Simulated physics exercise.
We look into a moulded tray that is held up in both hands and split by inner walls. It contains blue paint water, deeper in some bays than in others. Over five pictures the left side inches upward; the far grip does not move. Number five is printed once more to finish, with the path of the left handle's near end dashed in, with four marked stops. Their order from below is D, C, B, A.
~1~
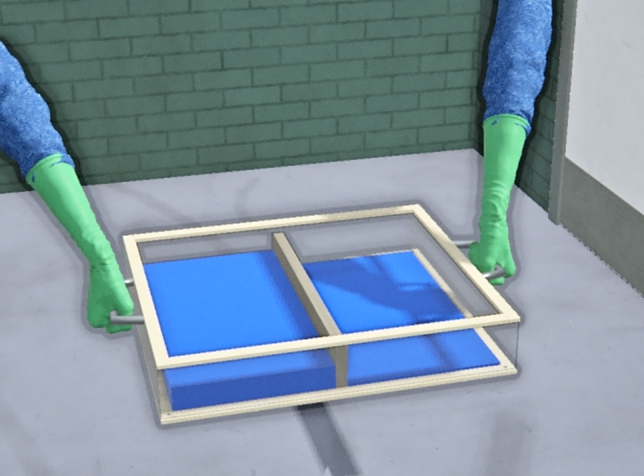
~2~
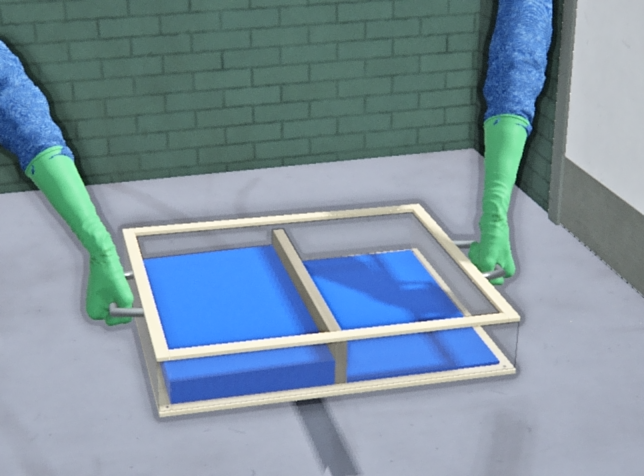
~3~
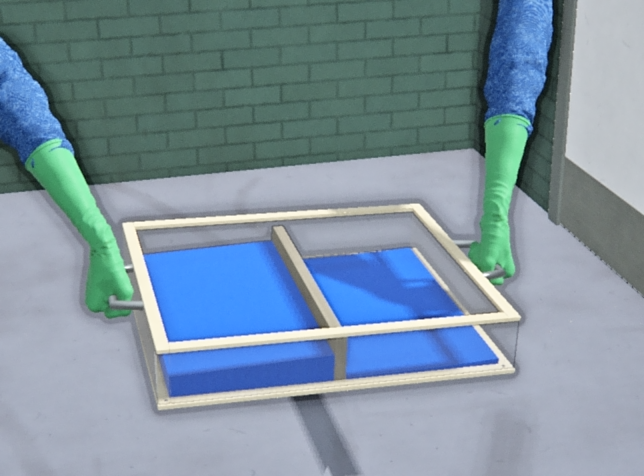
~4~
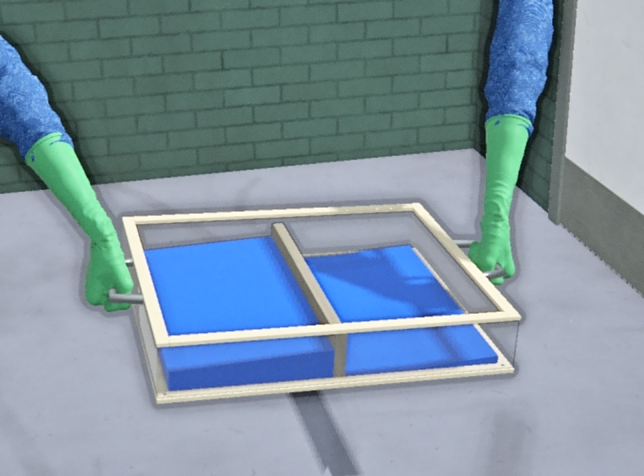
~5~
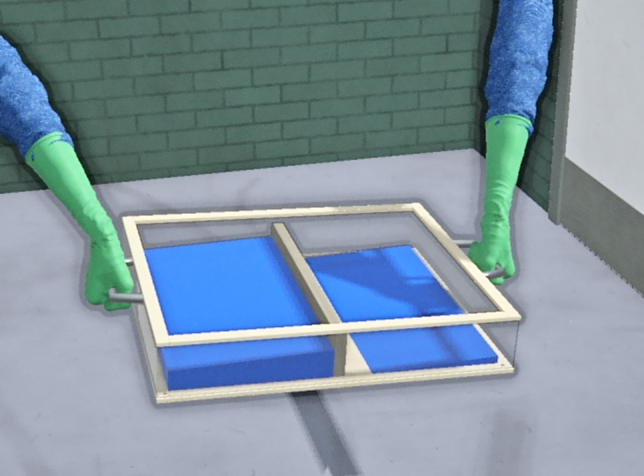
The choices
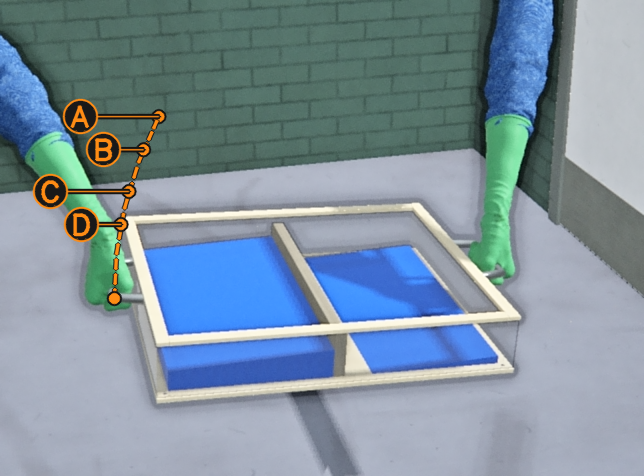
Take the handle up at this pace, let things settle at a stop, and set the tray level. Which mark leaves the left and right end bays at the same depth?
The best mark is B.
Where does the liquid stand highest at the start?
The left bay.
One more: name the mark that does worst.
Here it is mark D.
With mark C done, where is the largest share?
That is the left bay.
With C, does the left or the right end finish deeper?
The left one.
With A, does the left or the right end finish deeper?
The right one.
On the marked copy, A at (158, 116); B at (143, 149); C at (128, 191); D at (121, 224).
With A, the right end bay stands a little deeper than the other; nothing spills.
With B, the two end bays stand about equally deep; nothing spills.
With C, the left end bay stands much deeper than the other; nothing spills.
With D, the left end bay stands much deeper than the other; nothing spills.
